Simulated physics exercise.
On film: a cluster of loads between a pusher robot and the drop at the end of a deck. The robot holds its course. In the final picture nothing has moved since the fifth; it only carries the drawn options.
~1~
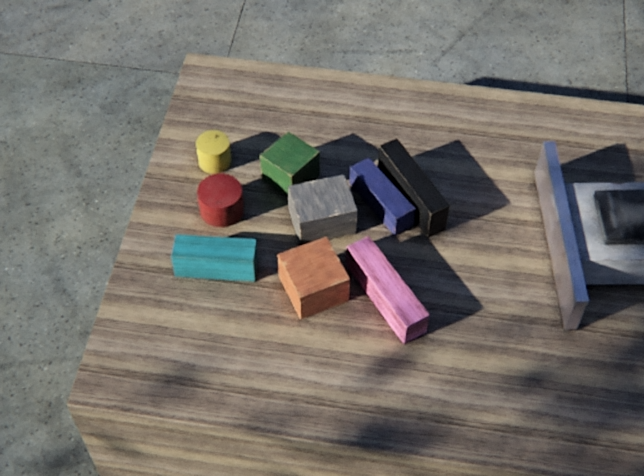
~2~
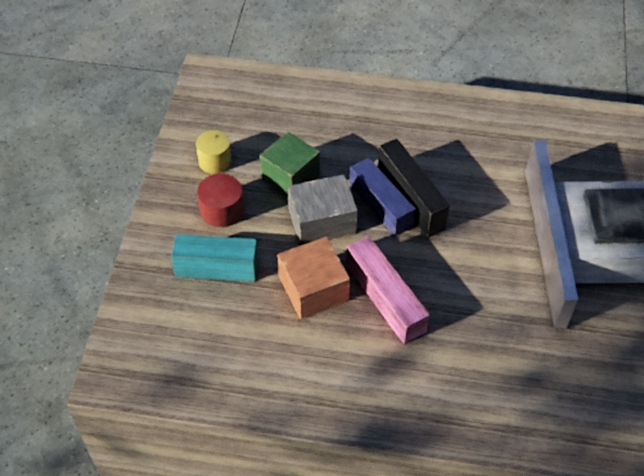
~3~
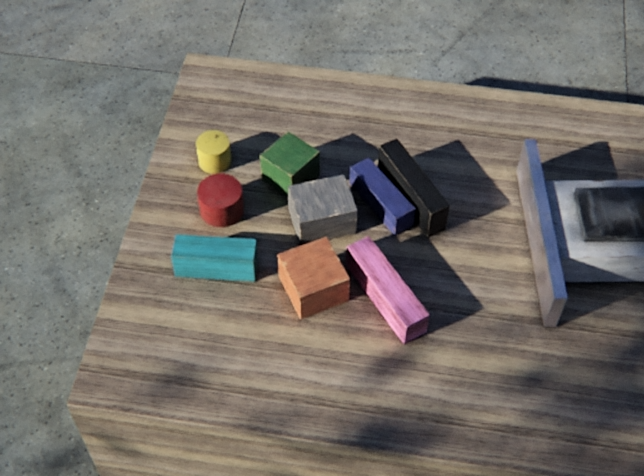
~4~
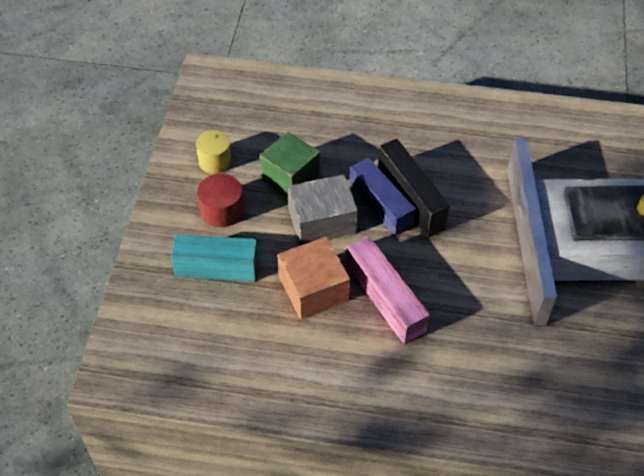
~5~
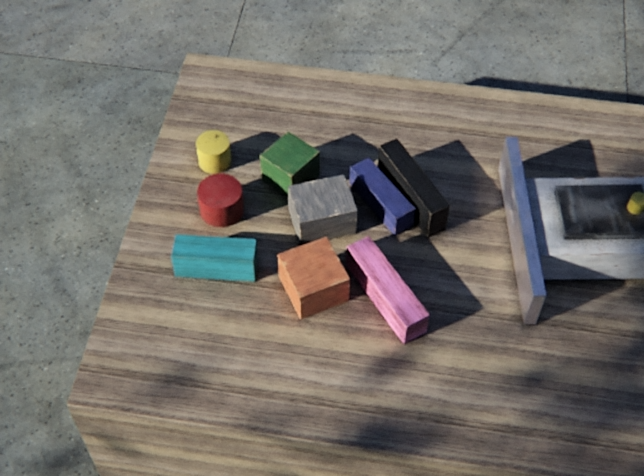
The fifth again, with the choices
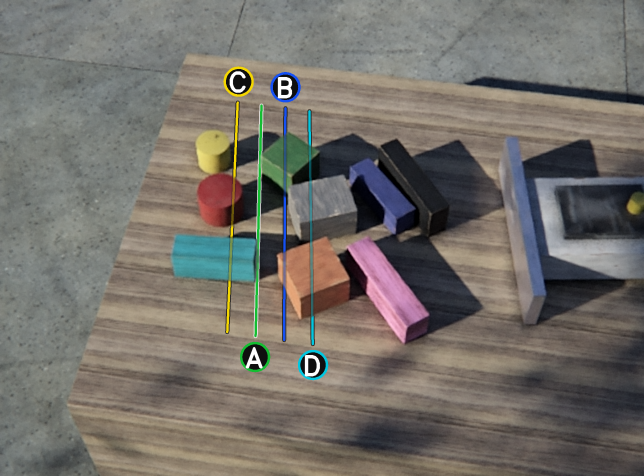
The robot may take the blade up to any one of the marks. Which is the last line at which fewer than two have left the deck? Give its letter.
No second one falls up to A.
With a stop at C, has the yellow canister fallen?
Yes.
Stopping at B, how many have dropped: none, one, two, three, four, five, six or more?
In all, none.
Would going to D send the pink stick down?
By then, no.
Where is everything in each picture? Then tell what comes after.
In the first picture, black stick (412, 188); blue bar (382, 196); red canister (221, 201).
In the second picture, robot (627, 215); turquoise stick (215, 258).
In the third picture, robot (617, 213); grey crate (322, 210).
In the fourth picture, robot (607, 212); green crate (290, 166).
In the fifth picture, robot (597, 211); black stick (412, 188); blue bar (382, 196); red canister (221, 201).
On the copy, A at (259, 210); B at (285, 214); C at (233, 207); D at (311, 217).
On A. First, robot (501, 199); black stick (398, 181); blue bar (374, 198).
Then, robot (406, 187); red canister (203, 200); turquoise stick (210, 258).
Finally, robot (333, 178); red canister (132, 201); yellow canister (162, 144); none fallen.
By contrast, B is within the limit but short; C drops three; D is within the limit but short.
